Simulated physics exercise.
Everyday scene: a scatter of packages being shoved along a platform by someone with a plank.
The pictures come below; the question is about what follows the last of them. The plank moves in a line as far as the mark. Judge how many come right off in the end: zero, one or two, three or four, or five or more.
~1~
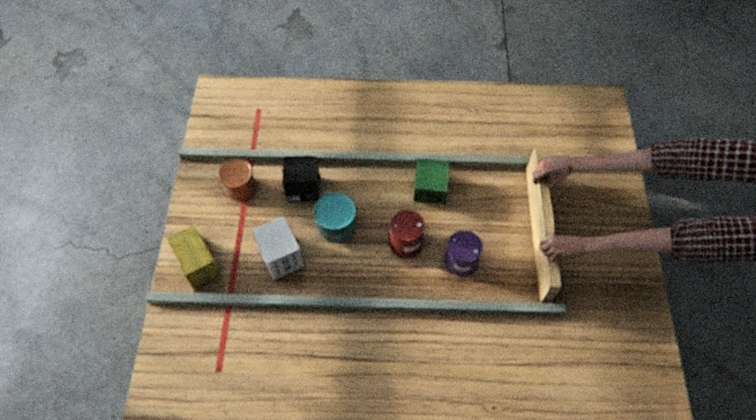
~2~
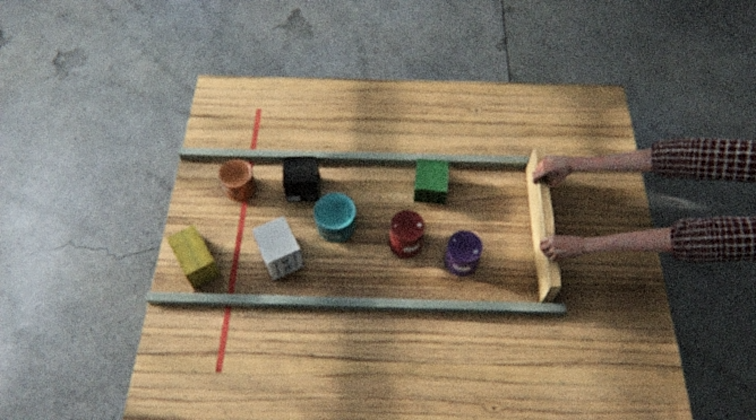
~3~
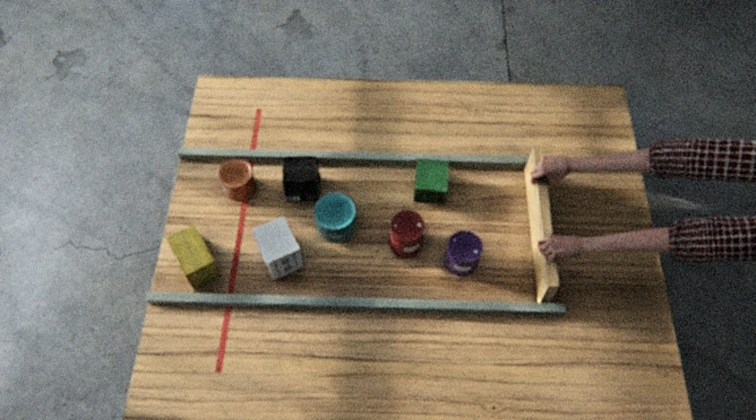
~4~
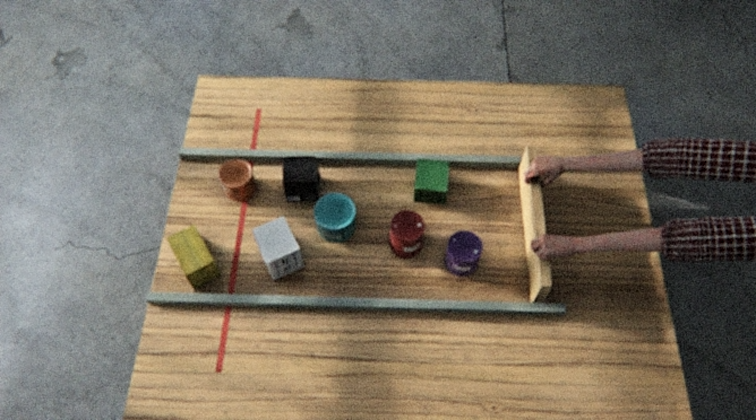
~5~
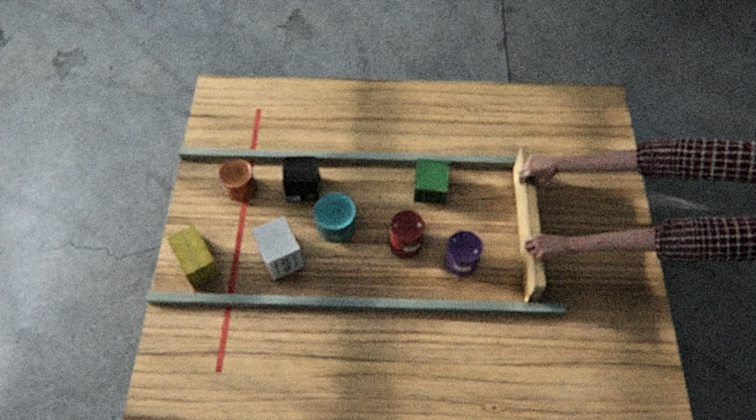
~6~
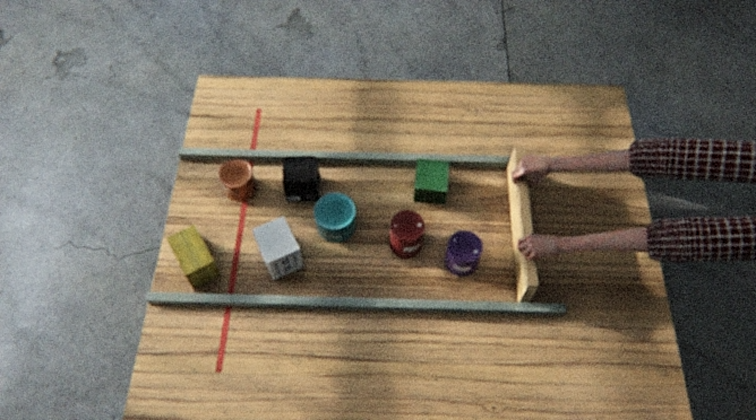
In the end, one or two come right off.
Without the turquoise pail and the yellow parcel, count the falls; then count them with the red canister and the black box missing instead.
First try 1, second try 1.
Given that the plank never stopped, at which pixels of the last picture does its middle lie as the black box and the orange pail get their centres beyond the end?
Approx. (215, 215) for the first, approx. (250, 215) for the second.
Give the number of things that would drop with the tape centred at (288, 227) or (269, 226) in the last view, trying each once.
Try 1: 0; try 2: 0.
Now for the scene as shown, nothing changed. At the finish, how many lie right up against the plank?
The figure is 3.
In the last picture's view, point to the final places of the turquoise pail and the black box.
Approximately (189, 208) for one, approximately (196, 176) for the other.
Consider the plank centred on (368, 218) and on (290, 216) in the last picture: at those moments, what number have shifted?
That gives 4 for the first and 7 for the second.
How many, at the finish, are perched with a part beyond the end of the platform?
That comes to 0 of them.
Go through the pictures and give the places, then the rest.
The first frame shows yellow parcel (194, 257); orange pail (238, 181); white crate (279, 248); plank (542, 223); tape (241, 225).
The second frame shows orange pail (238, 181); purple canister (463, 254).
The third frame shows white crate (279, 249); red canister (407, 235).
The fourth frame shows yellow parcel (194, 257); turquoise pail (336, 218).
The fifth frame shows orange pail (238, 181); plank (528, 223).
The sixth frame shows yellow parcel (194, 257); orange pail (238, 181); white crate (279, 249); plank (521, 222); tape (241, 225).
Early on, none off yet; yellow parcel at rest near (194, 257); orange pail at rest near (238, 181); white crate at rest near (279, 249).
Finally, the number that fall off is one or two; lost, orange pail and yellow parcel.
